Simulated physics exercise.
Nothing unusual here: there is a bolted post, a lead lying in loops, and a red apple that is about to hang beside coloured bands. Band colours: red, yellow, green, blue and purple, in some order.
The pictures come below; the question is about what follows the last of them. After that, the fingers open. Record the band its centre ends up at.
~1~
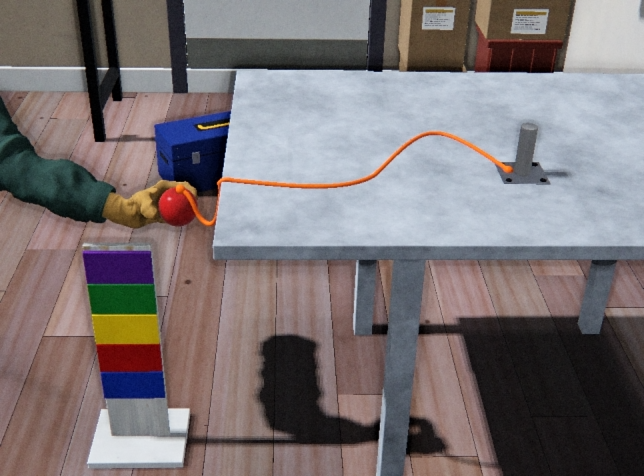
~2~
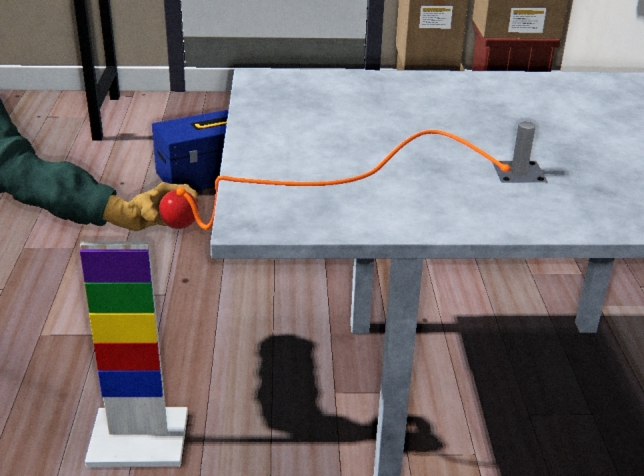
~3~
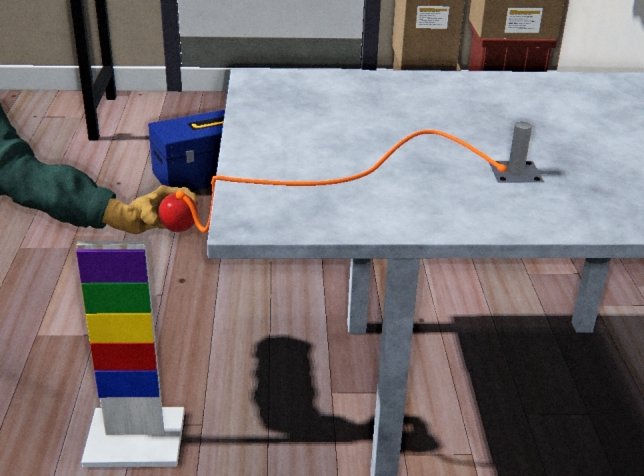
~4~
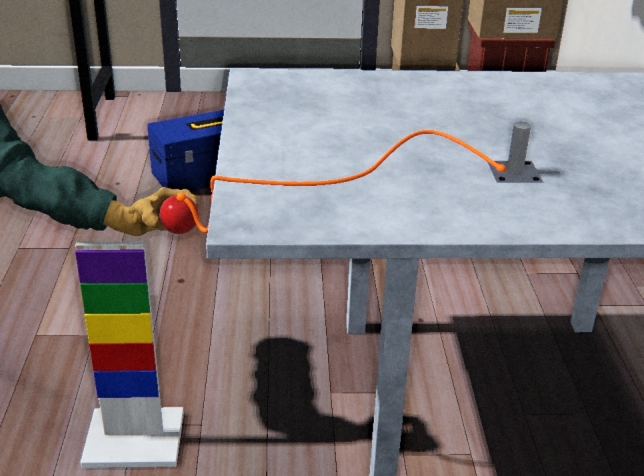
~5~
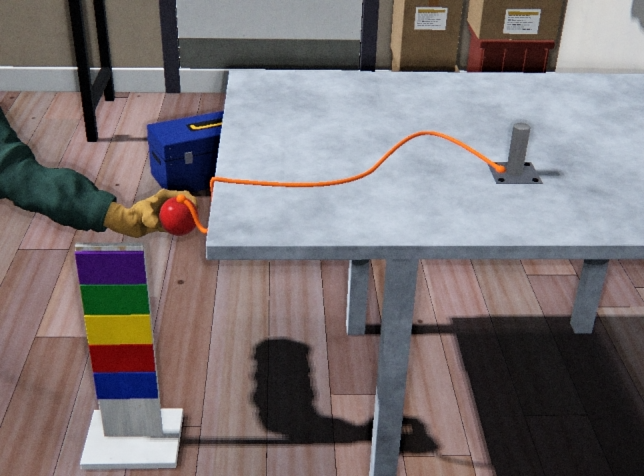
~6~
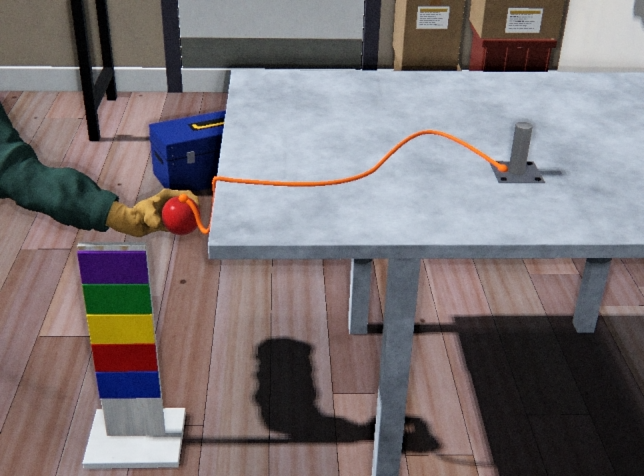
Centre ends at red.
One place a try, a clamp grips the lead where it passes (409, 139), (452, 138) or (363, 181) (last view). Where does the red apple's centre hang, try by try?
Readings in order - (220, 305), (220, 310), (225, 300).
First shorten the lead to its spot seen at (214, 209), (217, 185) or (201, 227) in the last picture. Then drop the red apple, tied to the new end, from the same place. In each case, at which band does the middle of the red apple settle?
Lab note - try 1: Green; try 2: Purple; try 3: Yellow.
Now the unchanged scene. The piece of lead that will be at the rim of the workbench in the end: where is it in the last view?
It's the one at (324, 184).
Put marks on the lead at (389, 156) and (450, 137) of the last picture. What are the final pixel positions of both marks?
About (314, 159), and the other about (416, 165).
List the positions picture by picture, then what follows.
Red apple (178, 207); purple (118, 269); green (122, 300); yellow (126, 330); red (130, 359); blue (133, 386), in the first picture.
Red apple (179, 210); lead through (478, 150) (413, 137) (376, 170) (294, 184) (218, 196), in the second picture.
Red apple (178, 213), in the third picture.
Red apple (179, 215); lead through (473, 150) (409, 138) (371, 170) (289, 184) (214, 197), in the fourth picture.
Red apple (179, 216), in the fifth picture.
Red apple (181, 216); lead through (475, 151) (411, 138) (373, 171) (291, 185) (215, 198), in the sixth picture.
Soon after, apple near (261, 317); level with yellow.
Then, apple near (212, 348); level with red.
At rest, apple near (229, 343); level with red. At red.
